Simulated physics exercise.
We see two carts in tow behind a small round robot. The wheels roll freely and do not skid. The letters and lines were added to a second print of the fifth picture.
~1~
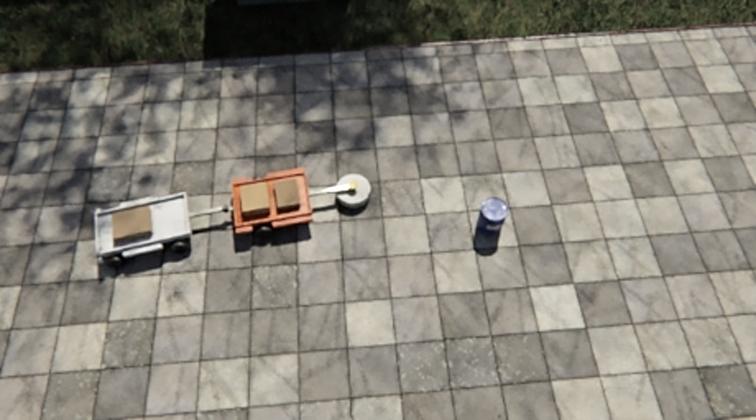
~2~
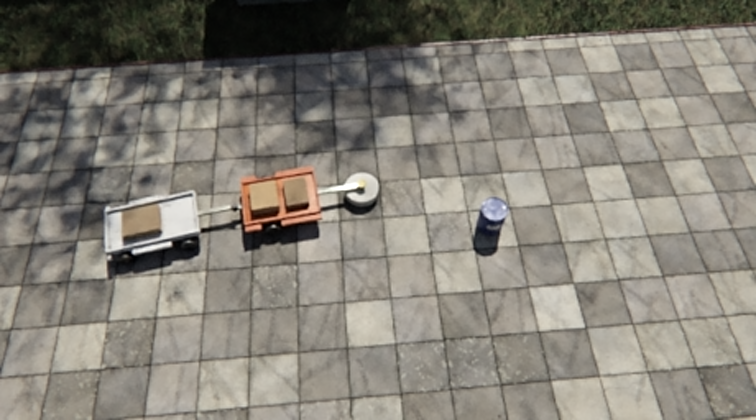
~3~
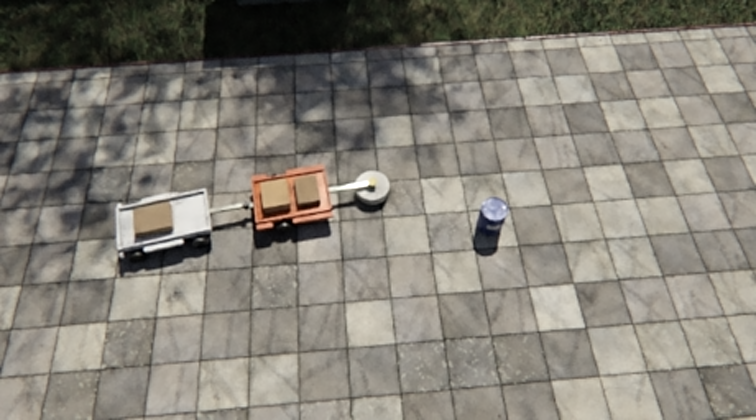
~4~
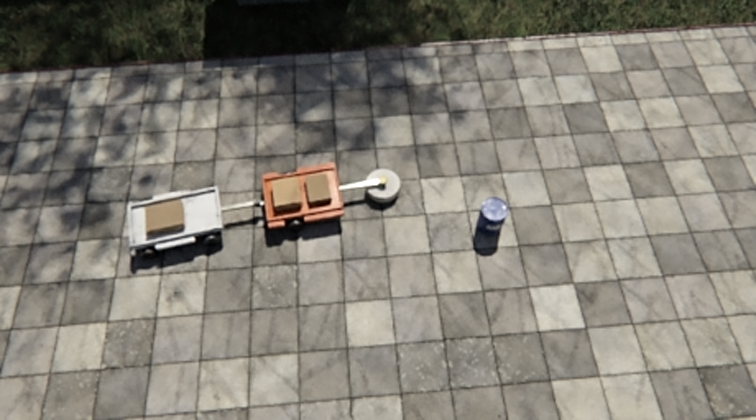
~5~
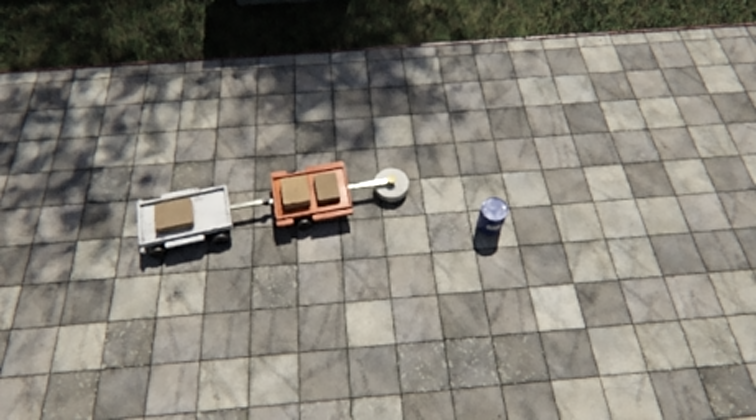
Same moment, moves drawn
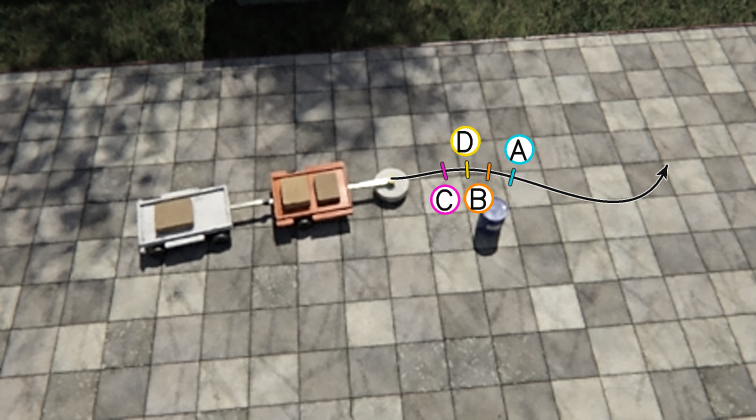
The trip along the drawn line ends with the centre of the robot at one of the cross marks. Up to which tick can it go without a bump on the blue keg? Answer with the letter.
It can go as far as A.
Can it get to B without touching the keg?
For that mark, yes.
On the marked copy, A at (512, 177); B at (489, 172); C at (444, 171); D at (467, 170); the route from (392, 179) via (544, 187) to (667, 166).
Taking A. A third of the way, robot (433, 178), last cart (229, 207).
Two thirds of the way, robot (474, 175), last cart (273, 199).
When it is over, robot (510, 182), last cart (308, 193); nothing has been touched.
As for the rest, B is safe but short; C is safe but short; D is safe but short.
